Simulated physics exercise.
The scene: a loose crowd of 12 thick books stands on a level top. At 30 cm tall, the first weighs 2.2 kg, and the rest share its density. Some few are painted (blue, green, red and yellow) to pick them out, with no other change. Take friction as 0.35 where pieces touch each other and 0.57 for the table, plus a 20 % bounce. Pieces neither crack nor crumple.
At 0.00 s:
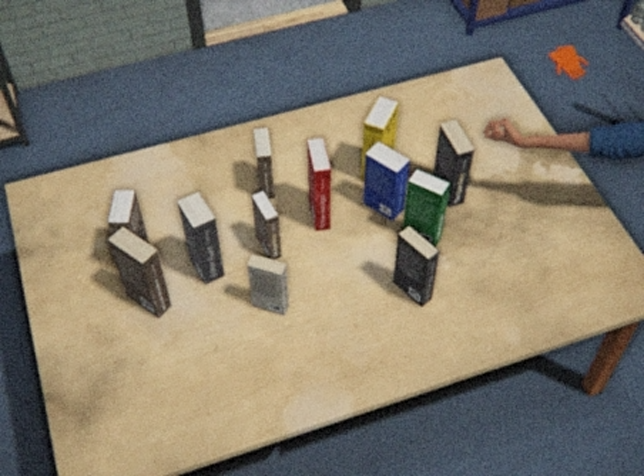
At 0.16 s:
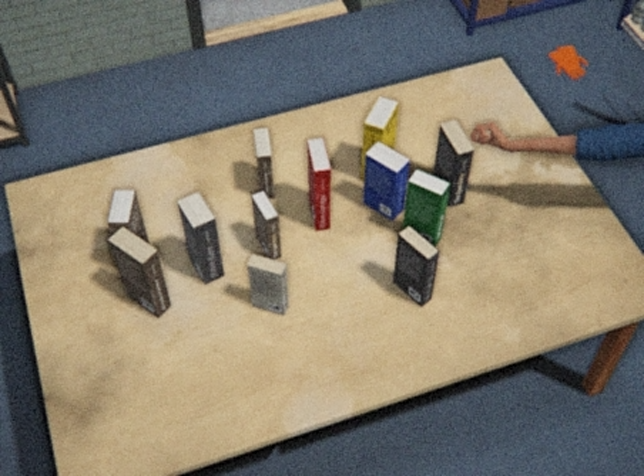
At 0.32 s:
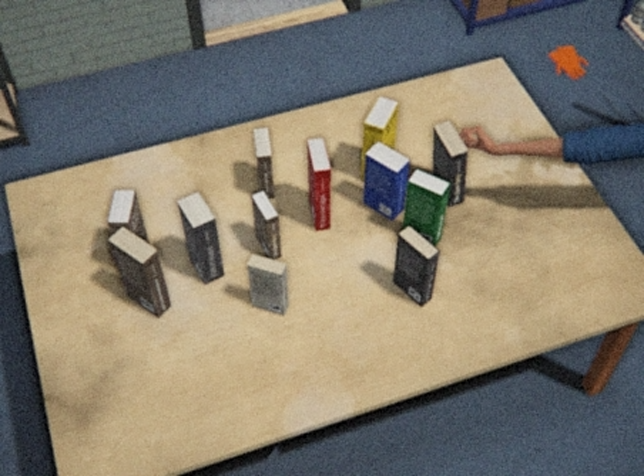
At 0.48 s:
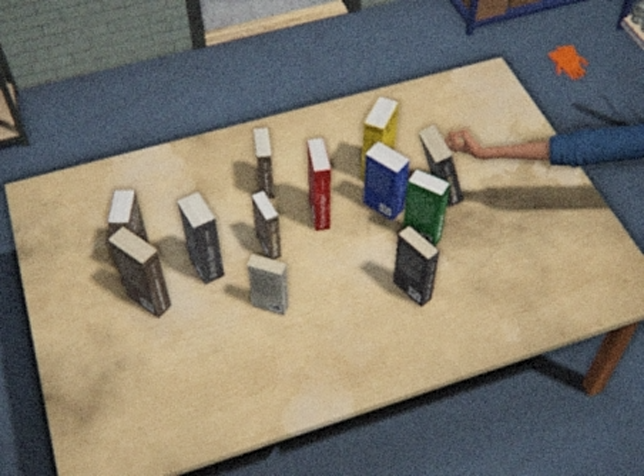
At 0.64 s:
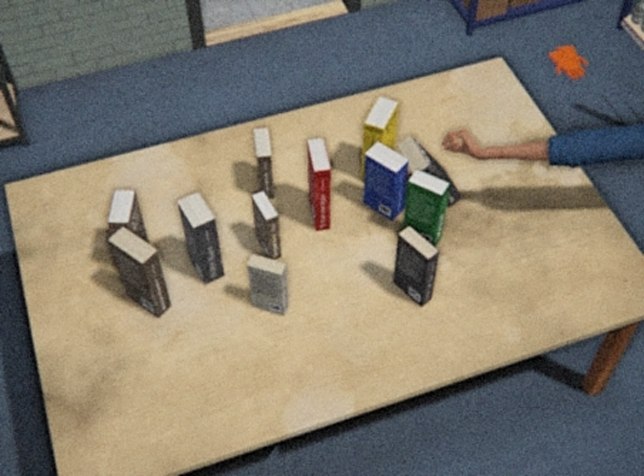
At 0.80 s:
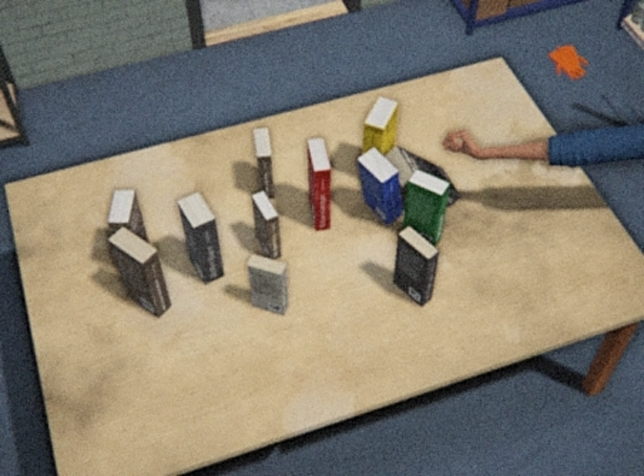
The clip opens on thick books standing upright across a wooden table as a hand reaches in from the right toward a dark book. The hand pushes that book, which tips over leftward behind the blue and green books while the hand stops. The blue book then tilts slightly left.
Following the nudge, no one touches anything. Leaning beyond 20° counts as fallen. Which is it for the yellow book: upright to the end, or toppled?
Upright to the end.
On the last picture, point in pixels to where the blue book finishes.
It ends up centred close to (347, 214).
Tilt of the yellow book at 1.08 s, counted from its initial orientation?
It's at some 0 degrees.
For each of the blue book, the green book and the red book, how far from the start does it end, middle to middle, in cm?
Distances in cm - blue: 20; green: 0; red: 30.
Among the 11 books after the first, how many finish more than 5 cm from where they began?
Number shifted: 5.
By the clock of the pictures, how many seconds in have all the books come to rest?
Near 2.5 s.
Around 1.08 s, 1 of the 11 other books over; yellow book unmoved; blue book tipped 52°.
Around 1.38 s, 3 of the 11 other books over; yellow book unmoved; red book lying flat.
Around 2.10 s, 5 of the 11 other books over; yellow book unmoved; red book lying flat.
Finally (2.6 s), 5 of the 11 other books over; yellow book unmoved; red book lying flat; blue book lying flat. Six left standing. Seen by the last camera, middles, yellow book near (379, 143), red book near (261, 211).
